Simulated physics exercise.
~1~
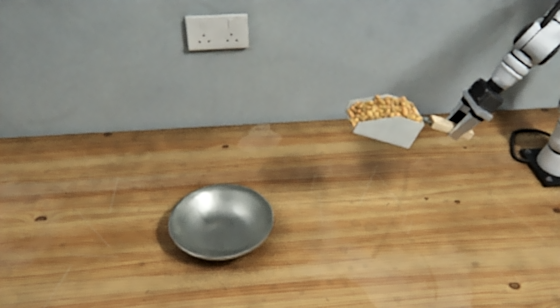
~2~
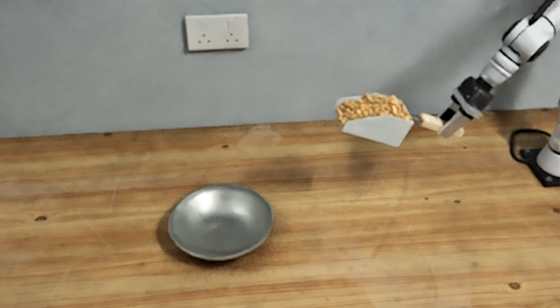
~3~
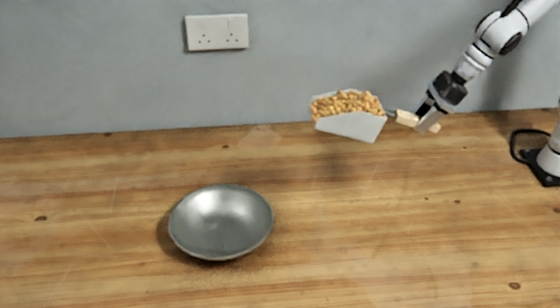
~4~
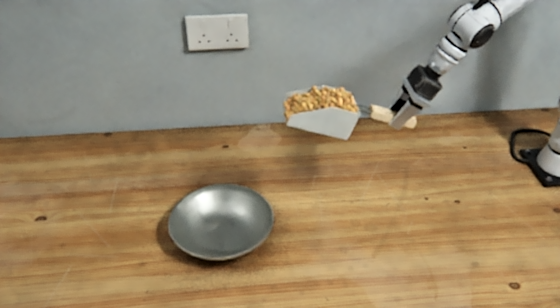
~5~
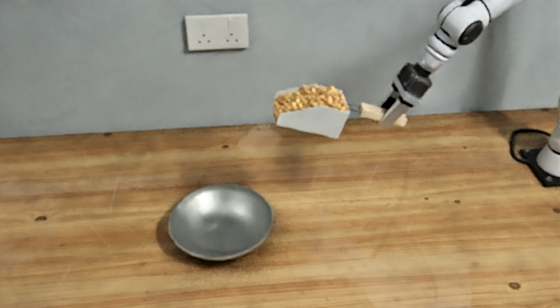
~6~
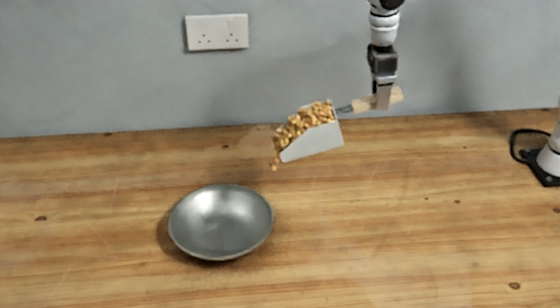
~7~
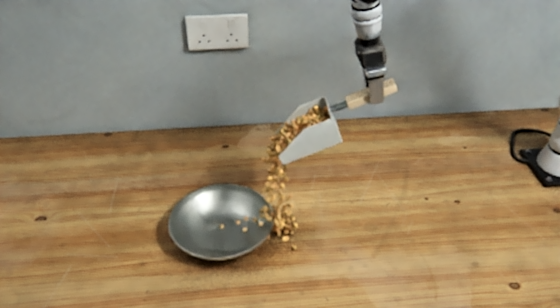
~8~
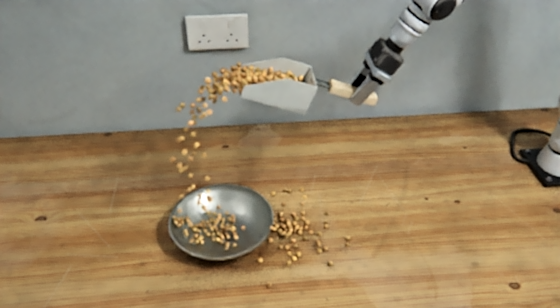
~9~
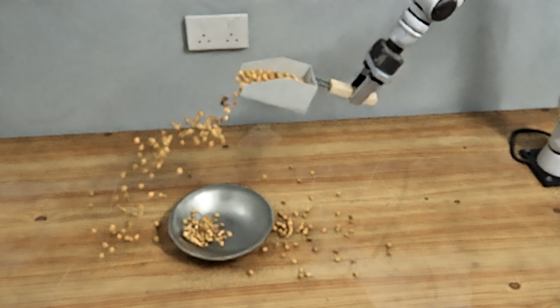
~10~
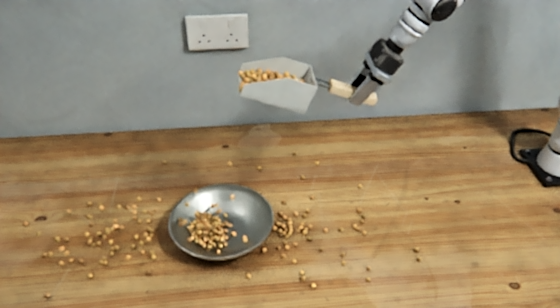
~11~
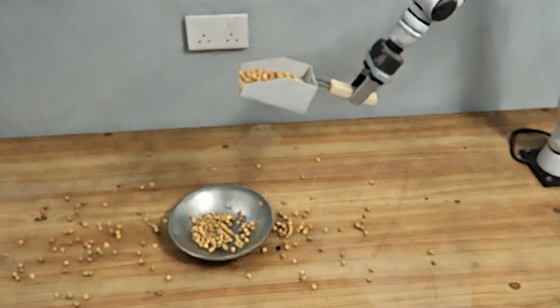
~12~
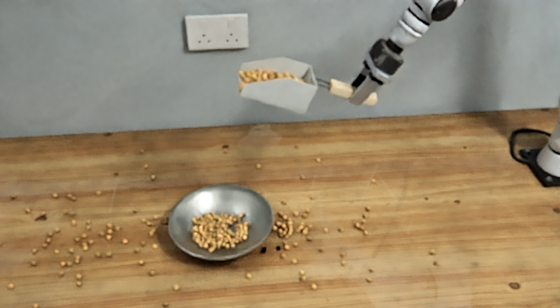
Robot arm carrying a scoop of chickpeas left, tipping and flinging them, leaving some in the metal bowl and many scattered around.
